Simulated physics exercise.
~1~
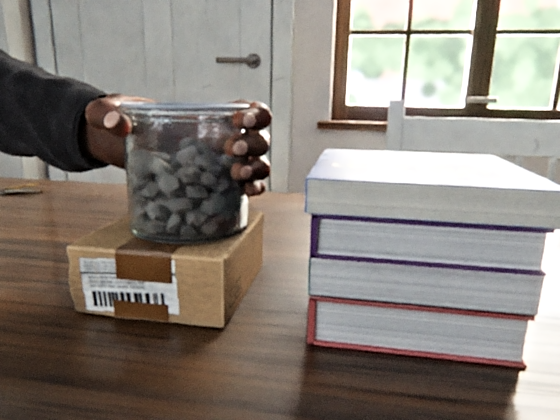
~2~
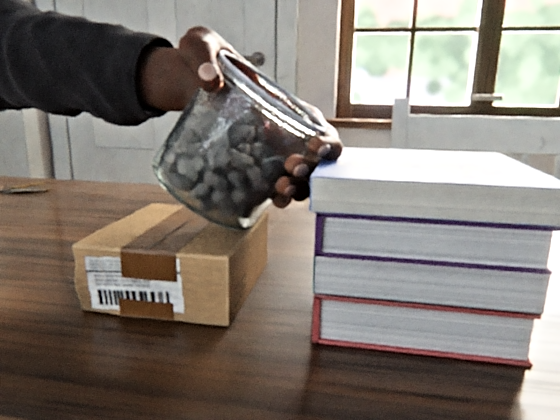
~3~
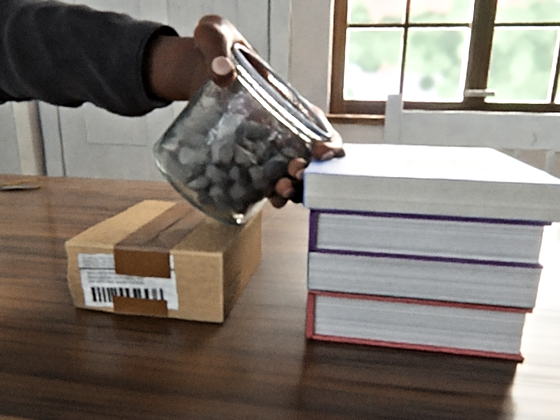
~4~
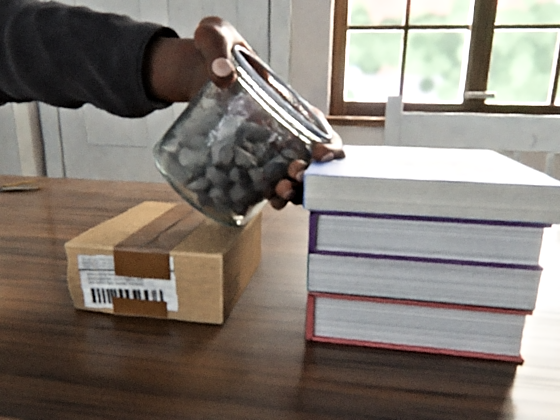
On a wooden table by a window, a hand lifted an open clear jar of dark grey stones off a small cardboard box and tipped it right until it leaned against a stack of books, holding it there with all the stones still inside.
